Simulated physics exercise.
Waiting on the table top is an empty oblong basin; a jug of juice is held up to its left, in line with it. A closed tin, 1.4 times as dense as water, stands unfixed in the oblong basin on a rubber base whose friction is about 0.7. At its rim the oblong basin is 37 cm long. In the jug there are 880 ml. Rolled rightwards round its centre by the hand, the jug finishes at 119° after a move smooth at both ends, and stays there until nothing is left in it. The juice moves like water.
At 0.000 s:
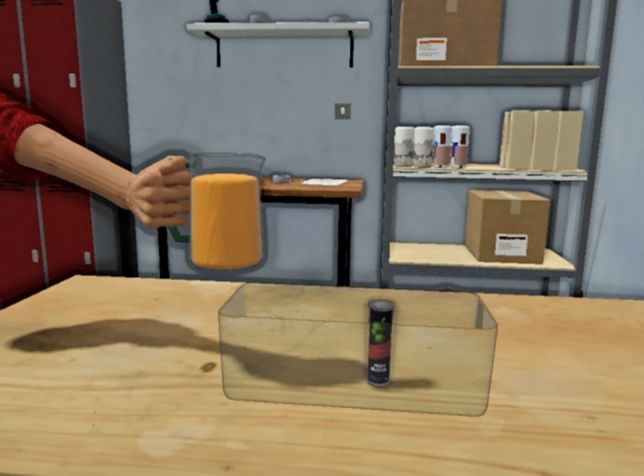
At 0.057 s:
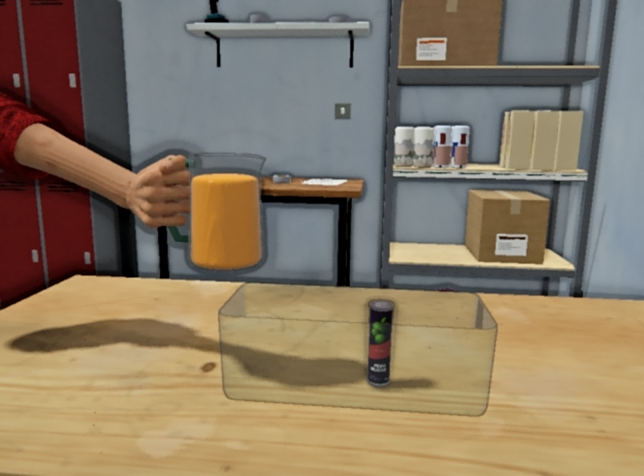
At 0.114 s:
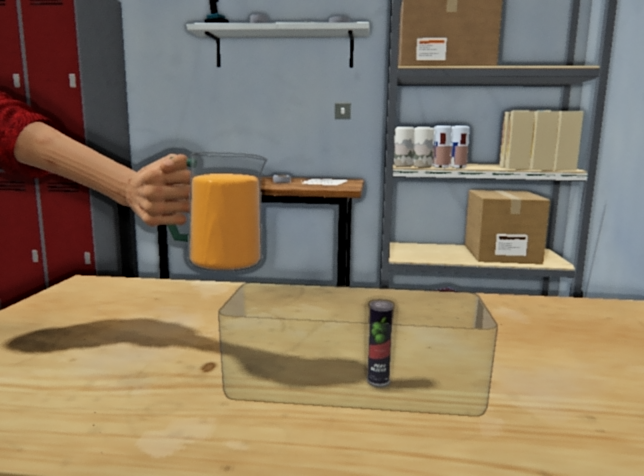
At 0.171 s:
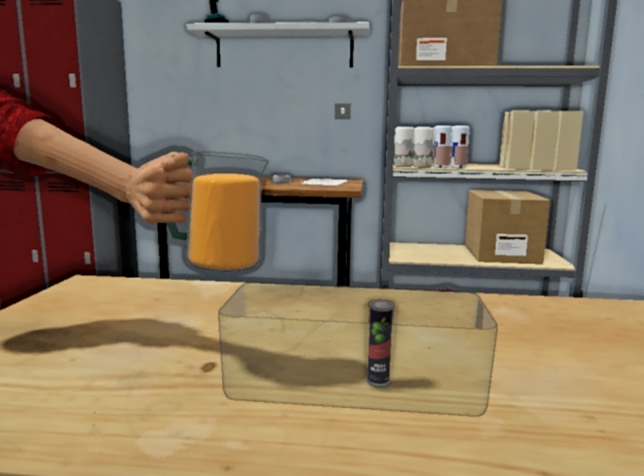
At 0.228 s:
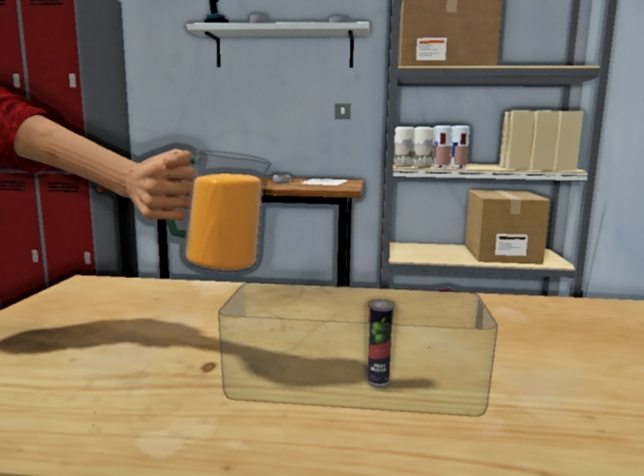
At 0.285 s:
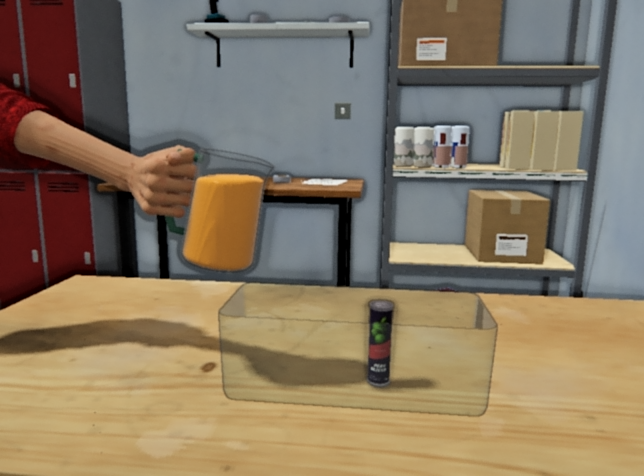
In a room with red lockers and shelves, a hand holds a jug of orange juice above a wooden table, left of a clear oblong basin with a closed tin standing in view, then slowly tilts the jug slightly rightwards.
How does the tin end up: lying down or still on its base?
It ends up still on its base.
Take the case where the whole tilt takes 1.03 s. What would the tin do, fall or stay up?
The tin stays balanced.
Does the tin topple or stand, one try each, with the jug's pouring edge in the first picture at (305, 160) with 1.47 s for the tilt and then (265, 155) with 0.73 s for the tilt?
Try 1: Tipped over; try 2: Still standing.
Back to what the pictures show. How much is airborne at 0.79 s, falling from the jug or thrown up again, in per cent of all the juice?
Estimate: About 6 % of all of it.
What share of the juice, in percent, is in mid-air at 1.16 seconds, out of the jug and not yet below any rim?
About 18 percent.
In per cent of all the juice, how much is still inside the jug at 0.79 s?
Fraction remaining: Approx. 92 per cent.
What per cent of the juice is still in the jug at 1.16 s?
Roughly 38 per cent.
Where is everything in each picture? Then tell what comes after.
In the first frame, it leans 0°; its right rim is at (265, 157); the juice meets the walls at (195, 177) and (258, 178); the oblong basin's rim runs from (232, 298) to (487, 310); the tin's top is at (381, 308).
In the second frame, it leans 0°; its right rim is at (266, 157); the juice meets the walls at (196, 177) and (258, 178).
In the third frame, it leans 2°; its right rim is at (267, 158); the juice meets the walls at (196, 177) and (258, 179).
In the fourth frame, it leans 4°; its right rim is at (269, 160); the juice meets the walls at (197, 178) and (259, 179).
In the fifth frame, it leans 7°; its right rim is at (271, 163); the juice meets the walls at (199, 180) and (261, 180).
In the sixth frame, it leans 11°; its right rim is at (274, 166); the juice meets the walls at (199, 185) and (264, 180).
After 0.79 s the tilt is 66° and 93 per cent is still to pour; the tin stands where it began.
After 1.16 s the tilt is 106° and 39 per cent is still to pour; the tin stands where it began.
After 1.55 s the tilt is 119° and 1 per cent is still to pour; the tin stands where it began.
After 1.97 s the tilt is 119° and 0 per cent is still to pour; the tin stands where it began.
In the end the tin stands where it began.
